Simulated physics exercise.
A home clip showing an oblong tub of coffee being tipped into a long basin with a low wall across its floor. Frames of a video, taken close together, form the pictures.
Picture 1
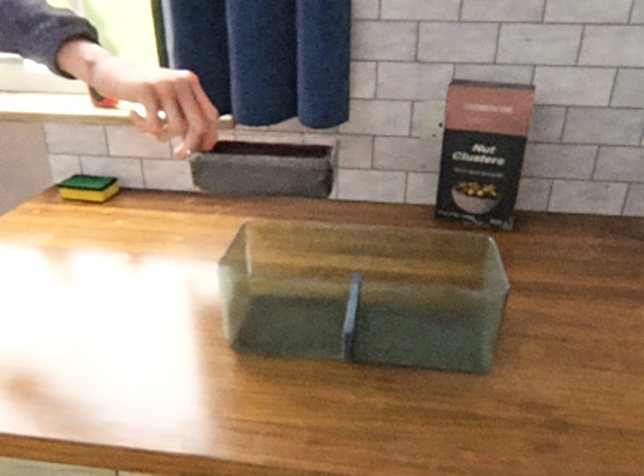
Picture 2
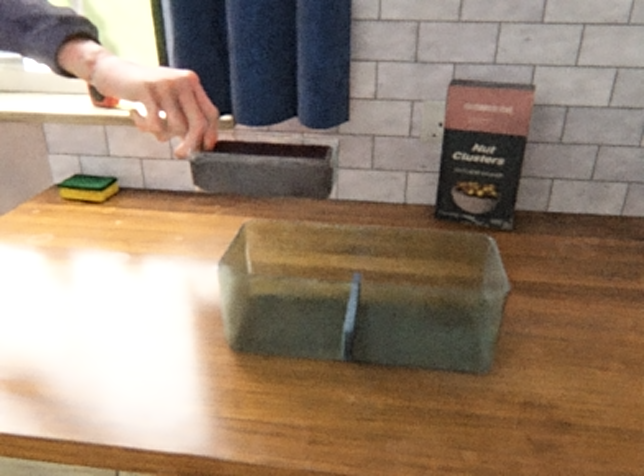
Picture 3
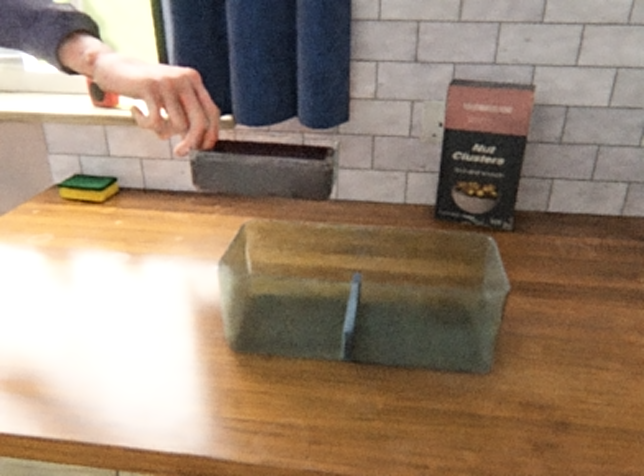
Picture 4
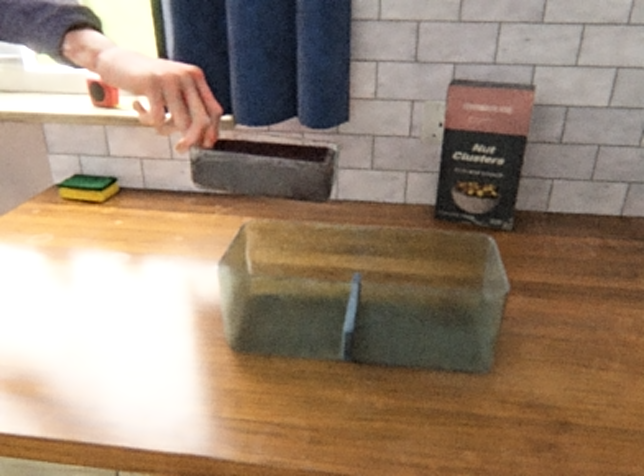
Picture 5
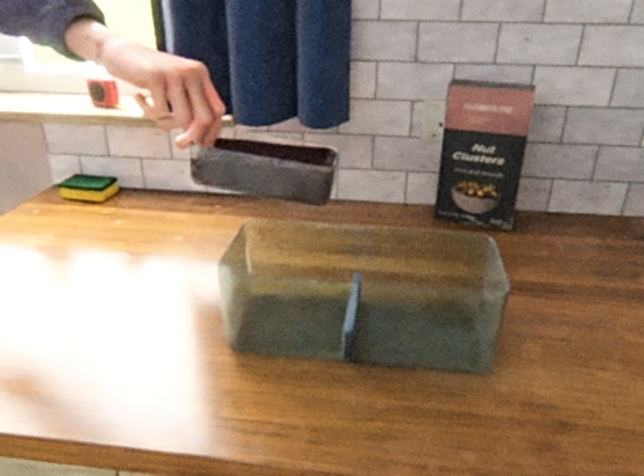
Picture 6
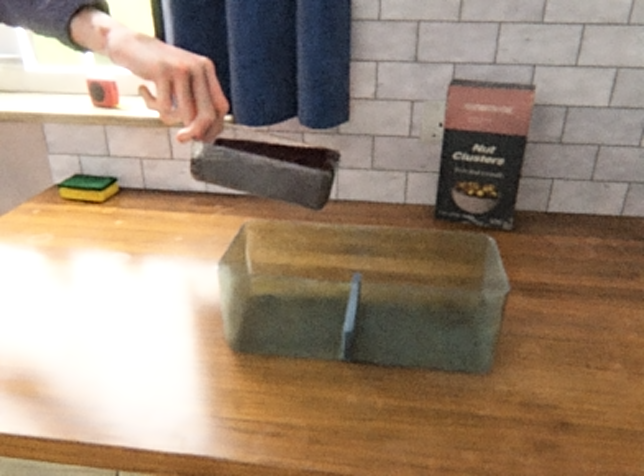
A hand reaching in from the left holds a small grey oblong tub of dark contents above a wooden counter, seen from the front and slightly above by a still camera. A long, clear greenish basin with a low blue divider stands below, with a yellow-and-green sponge, blue curtain and black-and-pink box behind. The tub hangs nearly level, then the hand slowly tilts its right end slightly downward.
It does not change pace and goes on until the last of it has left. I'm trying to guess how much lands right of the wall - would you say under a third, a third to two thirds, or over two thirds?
Short answer, the right side gets past two thirds.
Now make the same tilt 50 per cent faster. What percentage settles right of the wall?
Roughly 80 percent.
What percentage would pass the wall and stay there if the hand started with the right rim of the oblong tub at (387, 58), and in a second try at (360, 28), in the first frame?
85 and 75 per cent.
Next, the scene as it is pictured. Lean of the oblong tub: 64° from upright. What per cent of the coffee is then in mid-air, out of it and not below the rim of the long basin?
It's close to 25 per cent.
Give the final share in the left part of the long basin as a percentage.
That works out to roughly 20 percent.
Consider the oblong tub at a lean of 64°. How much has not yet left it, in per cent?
Near 15 percent is still in there.
A moment on, the oblong tub is tipped part way and 17 per cent is still to pour, 2 is left of the wall and 57 right of it.
Next, the oblong tub is tipped right over and 3 per cent is still to pour, 18 is left of the wall and 77 right of it.
Then the oblong tub is tipped right over and 0 per cent is still to pour, 22 is left of the wall and 77 right of it.
Later the oblong tub is tipped right over and 0 per cent is still to pour, 22 is left of the wall and 77 right of it.
At rest 22 per cent lies left of the wall, 77 right of it and 1 outside.
